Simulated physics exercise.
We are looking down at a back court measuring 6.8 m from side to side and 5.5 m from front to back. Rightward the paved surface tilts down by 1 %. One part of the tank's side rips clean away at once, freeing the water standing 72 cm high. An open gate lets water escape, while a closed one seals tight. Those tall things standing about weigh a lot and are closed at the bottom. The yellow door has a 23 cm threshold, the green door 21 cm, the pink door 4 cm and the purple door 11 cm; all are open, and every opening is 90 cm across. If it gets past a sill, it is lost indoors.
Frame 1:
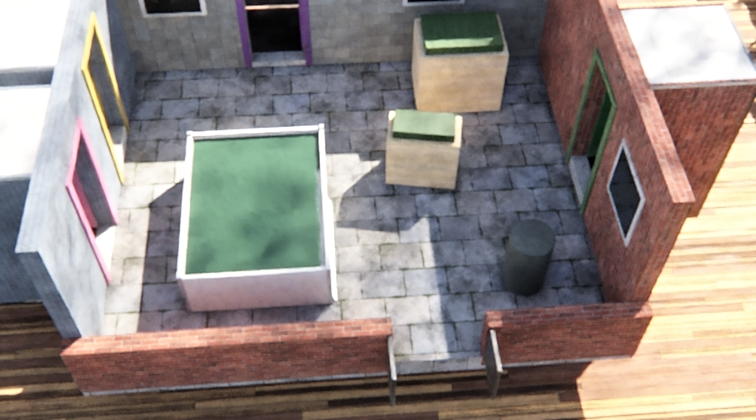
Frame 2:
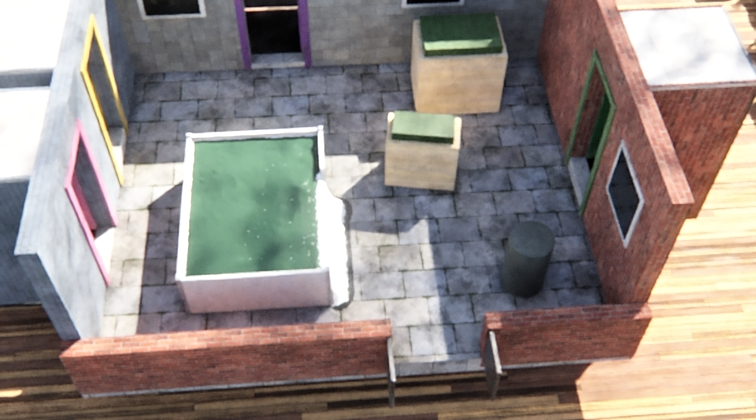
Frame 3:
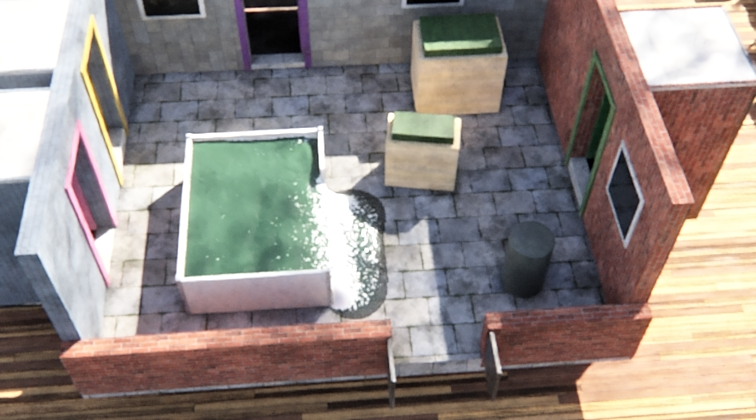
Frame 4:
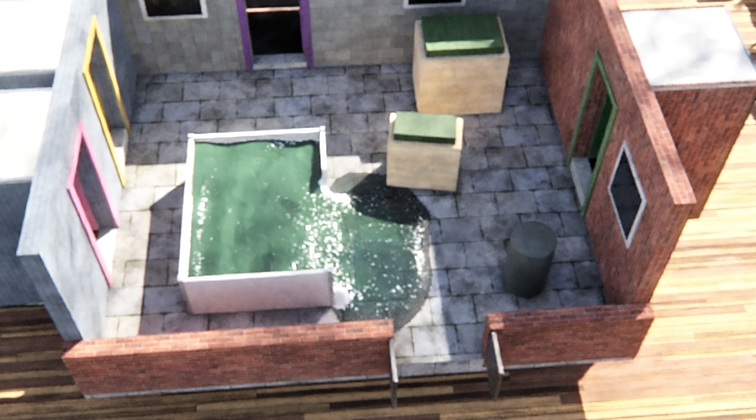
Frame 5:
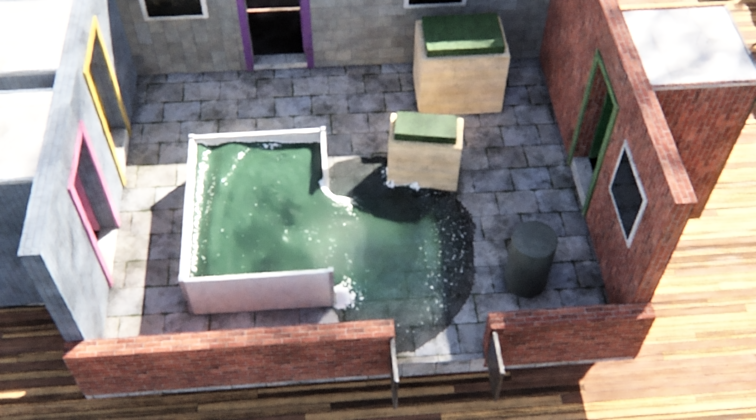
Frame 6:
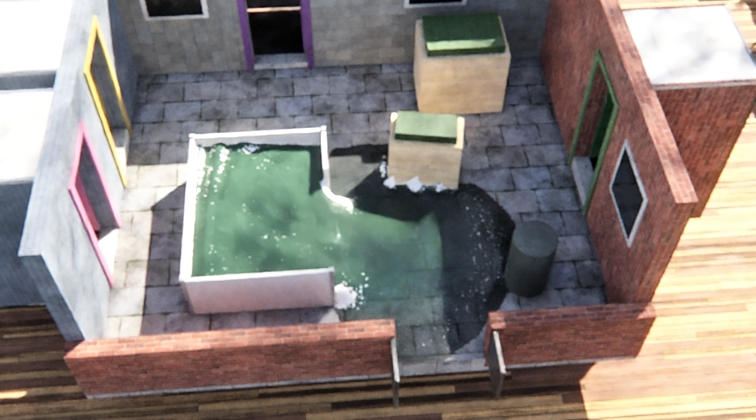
Green-looking water pours out through the broken right side of a white-walled tank in a small walled courtyard, spreads rightward across the grey paving, and flows around the nearer pale block and up to a dark cylinder.
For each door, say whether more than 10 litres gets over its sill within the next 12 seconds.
Outcome: At the yellow door the inflow will be within bounds; at the green door the inflow will be out of bounds; at the pink door the inflow will be within bounds; at the purple door the inflow will be within bounds.
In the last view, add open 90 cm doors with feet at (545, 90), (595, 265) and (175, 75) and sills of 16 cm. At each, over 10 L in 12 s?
Note, doorways in listed order: Goes beyond, goes beyond, stays short.
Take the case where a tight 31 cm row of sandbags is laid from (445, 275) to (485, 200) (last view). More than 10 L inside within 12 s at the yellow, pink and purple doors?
Yellow within the limit, pink within the limit, purple within the limit.
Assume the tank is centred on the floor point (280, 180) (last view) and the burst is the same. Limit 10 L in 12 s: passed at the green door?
Well, green ends up beyond the mark.
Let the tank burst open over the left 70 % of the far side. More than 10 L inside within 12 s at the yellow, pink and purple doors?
Door by door - yellow: Within bounds, pink: Out of bounds, purple: Out of bounds.
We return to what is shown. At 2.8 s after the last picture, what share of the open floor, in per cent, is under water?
Covered: Roughly 45 %.
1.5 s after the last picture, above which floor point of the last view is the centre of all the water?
About (389, 245).
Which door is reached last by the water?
The final one is the pink door.
Then, 0.7 s after the last picture water covers 35 % of the floor and is deepest (44 cm) near (500, 272); yellow door not reached, green door 32 cm at the sill, 1 L in, pink door not reached, purple door not reached.
Then, 1.5 s after the last picture water covers 40 % of the floor and is deepest (48 cm) near (607, 333); yellow door not reached, green door 35 cm at the sill, 47 L in, pink door not reached, purple door not reached.
Then, 2.8 s after the last picture water covers 45 % of the floor and is deepest (37 cm) near (607, 333); yellow door not reached, green door 29 cm at the sill, 125 L in, pink door not reached, purple door not reached.
Then, 6.3 s after the last picture water covers 85 % of the floor and is deepest (20 cm) near (545, 112); yellow door 11 cm at the sill, 0 L in, green door 18 cm at the sill, 138 L in, pink door not reached, purple door 3 cm at the sill, 0 L in.
Then, 11.3 s after the last picture water covers 95 % of the floor and is deepest (11 cm) near (569, 198); yellow door 6 cm at the sill, 0 L in, green door 11 cm at the sill, 138 L in, pink door 3 cm at the sill, 0 L in, purple door 9 cm at the sill, 0 L in.
